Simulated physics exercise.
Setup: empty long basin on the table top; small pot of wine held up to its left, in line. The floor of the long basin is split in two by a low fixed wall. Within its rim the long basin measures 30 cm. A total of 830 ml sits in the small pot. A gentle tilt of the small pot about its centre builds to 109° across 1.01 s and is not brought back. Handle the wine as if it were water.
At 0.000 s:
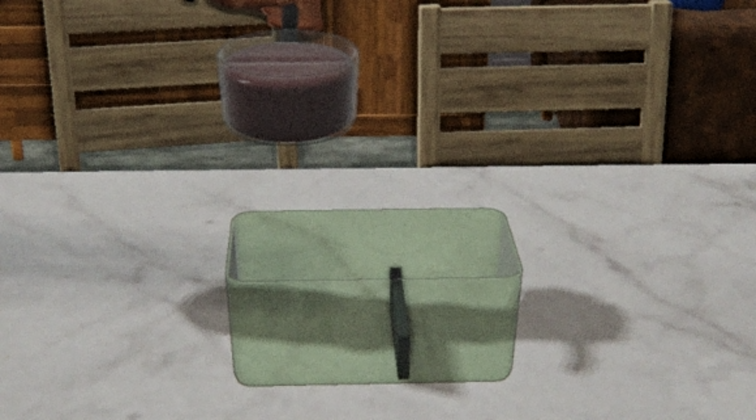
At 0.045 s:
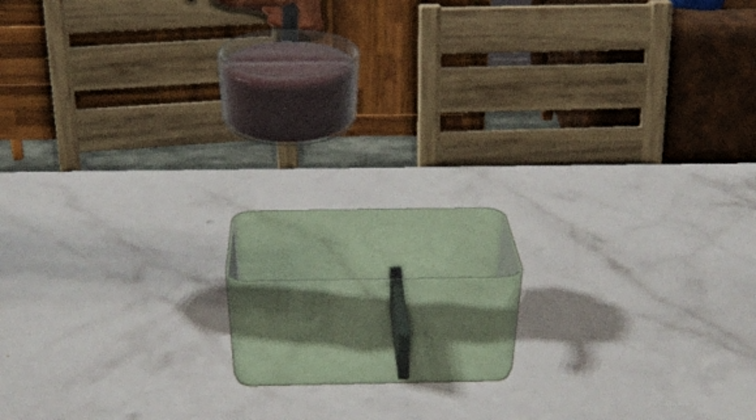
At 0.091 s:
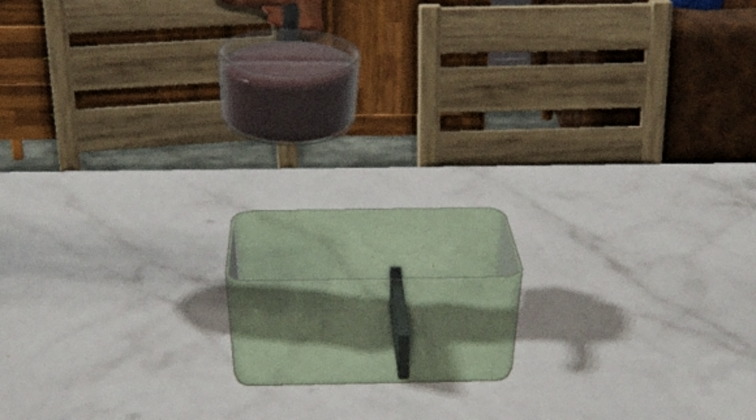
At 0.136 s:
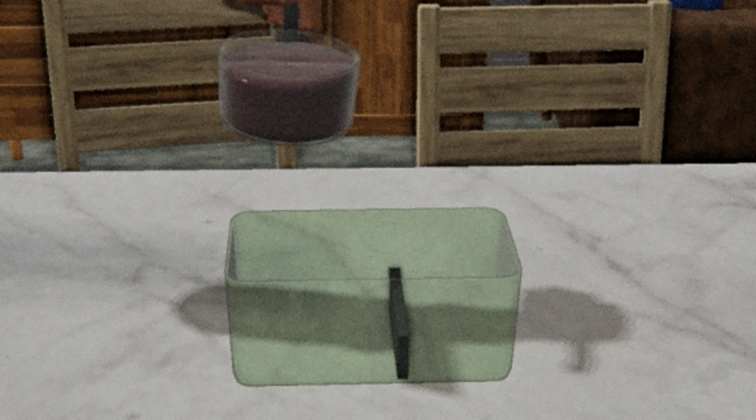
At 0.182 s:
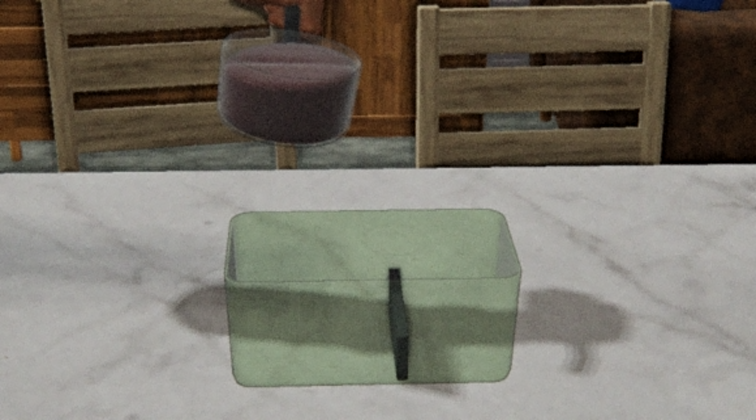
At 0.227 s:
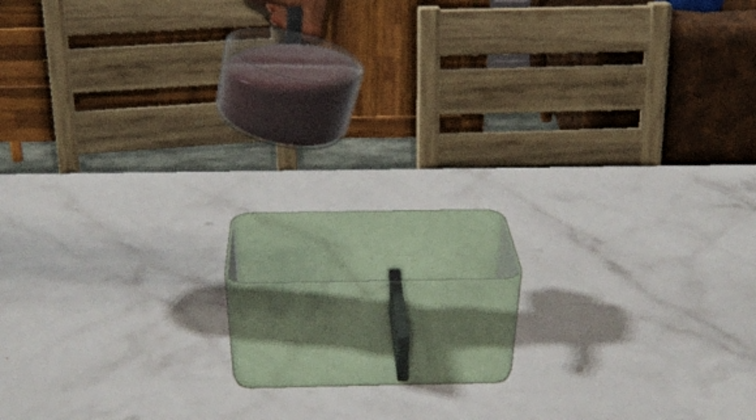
The clip opens with a clear pot of dark purple wine held up behind and to the left of an empty green basin on a marble table. The pot stays nearly upright at first, then tilts gently, its right side dipping, while the wine stays inside and the basin remains still.
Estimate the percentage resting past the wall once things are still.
I would say roughly 73 percent.
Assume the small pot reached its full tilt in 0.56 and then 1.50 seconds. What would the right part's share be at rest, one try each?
55 and 80 %.
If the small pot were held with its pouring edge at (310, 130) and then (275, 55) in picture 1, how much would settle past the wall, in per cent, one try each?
The first try gives around 5 percent, the second around 0 percent.
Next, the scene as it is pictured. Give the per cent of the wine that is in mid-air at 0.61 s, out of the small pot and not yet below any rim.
Close to 38 in a hundred.
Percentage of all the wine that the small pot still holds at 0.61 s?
I'd estimate some 50 % remains.
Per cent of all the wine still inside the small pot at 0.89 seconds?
Near 7 percent, more or less.
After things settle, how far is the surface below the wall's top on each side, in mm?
Some 48 mm on the left and 18 mm on the right.
Then, 0.61 s in, the tilt is 72° and 50 per cent is still to pour, 1 is left of the wall and 10 right of it.
Then, 0.89 s in, the tilt is 105° and 7 per cent is still to pour, 9 is left of the wall and 72 right of it.
Then, 1.19 s in, the tilt is 109° and 0 per cent is still to pour, 25 is left of the wall and 73 right of it.
Then, 1.51 s in, the tilt is 109° and 0 per cent is still to pour, 26 is left of the wall and 73 right of it.
Finally, 26 per cent lies left of the wall, 73 right of it and 1 outside.
